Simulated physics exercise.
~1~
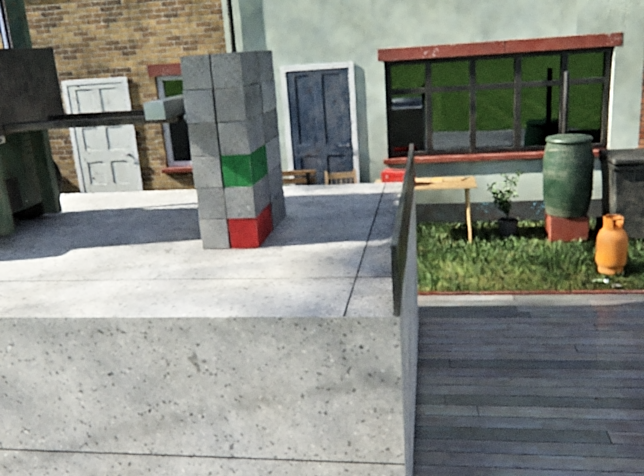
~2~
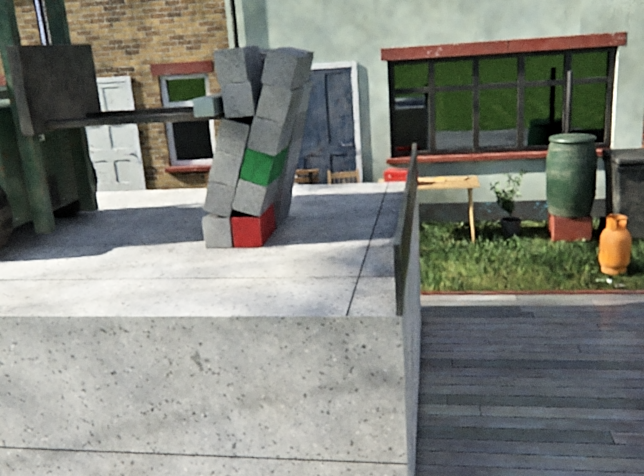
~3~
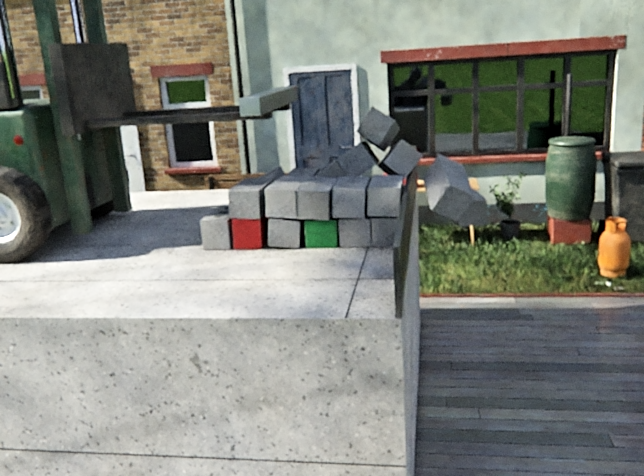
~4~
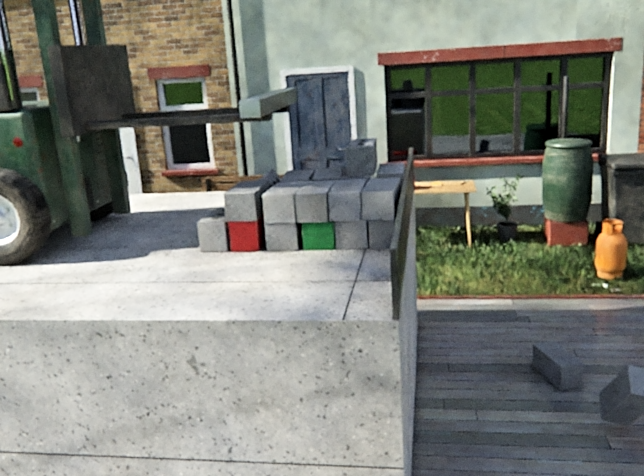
A tall block stack topples right under a truck's beam, and two blocks land below.
